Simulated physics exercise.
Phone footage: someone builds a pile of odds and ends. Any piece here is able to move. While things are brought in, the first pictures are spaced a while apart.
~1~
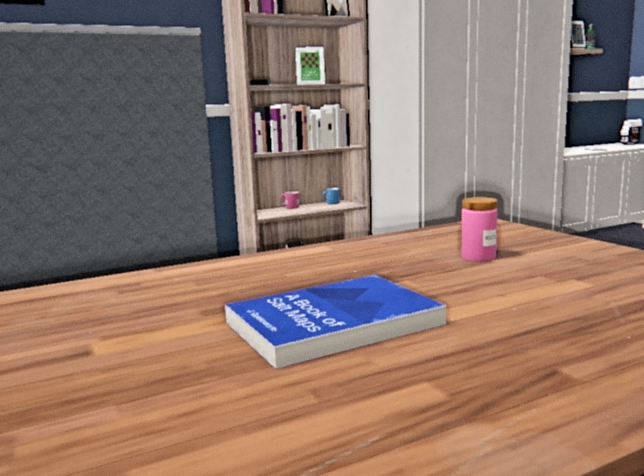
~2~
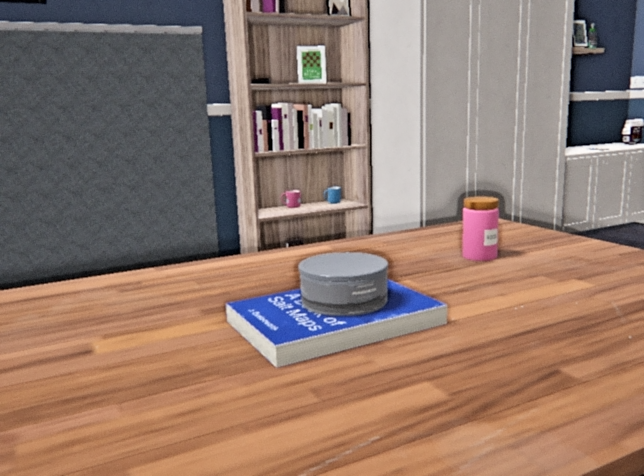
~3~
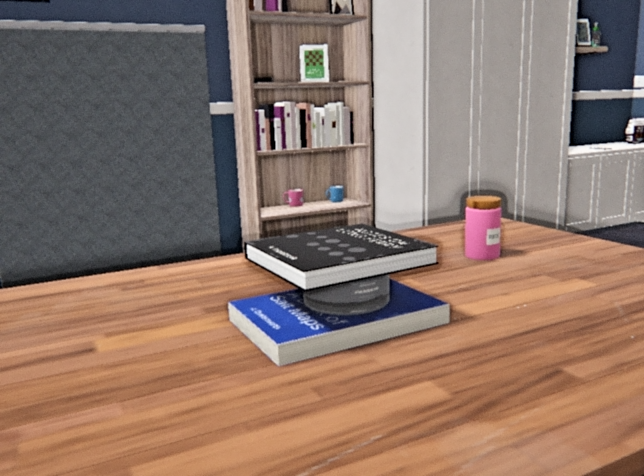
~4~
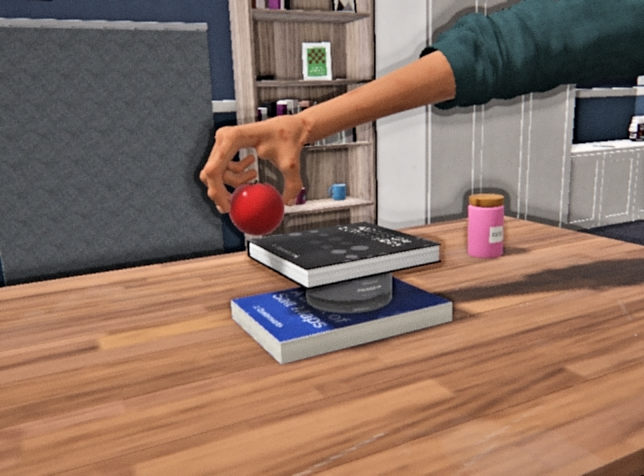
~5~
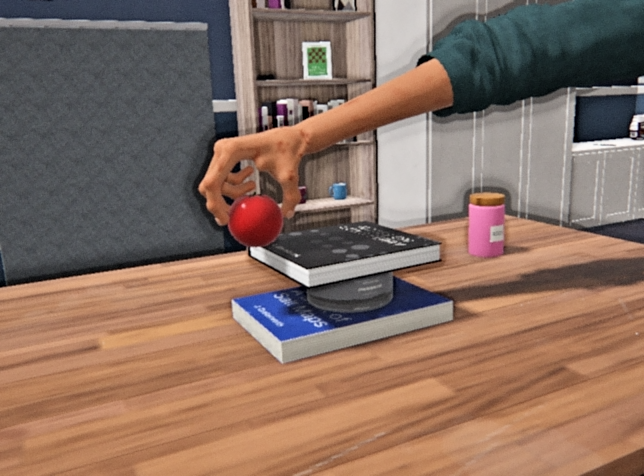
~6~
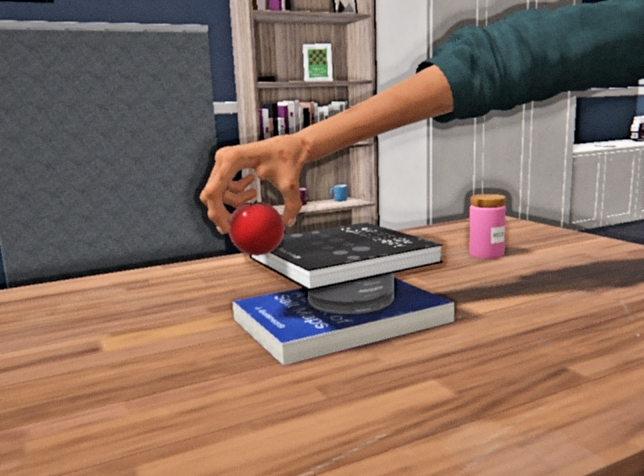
A blue book lies on a wooden tabletop in a room with a grey panel, a bookshelf and pale cupboards behind, seen from slightly above by a nearly steady camera. A round grey tin appears on the book, then a black book on the tin, with a pink jar to the right. A hand in a dark teal sleeve reaches from the right, lowering a red tomato slightly at the black book's left edge.
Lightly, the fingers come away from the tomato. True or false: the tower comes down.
True.
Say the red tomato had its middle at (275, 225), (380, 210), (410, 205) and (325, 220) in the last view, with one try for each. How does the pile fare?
Result per try: First still standing, second still standing, third toppled, fourth still standing.
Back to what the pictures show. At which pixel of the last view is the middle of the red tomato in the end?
The object winds up at approximately (178, 328).
Then, 0.20 s on from there, red tomato shifted a little near (248, 247).
Then, 0.30 s on from there, red tomato now fallen.
Then, 0.40 s on from there, things are still on the move.
In the end, fallen, red tomato; the other 4 unmoved. At the end, from the last picture's camera, red tomato near (178, 329). The pile loses its balance.
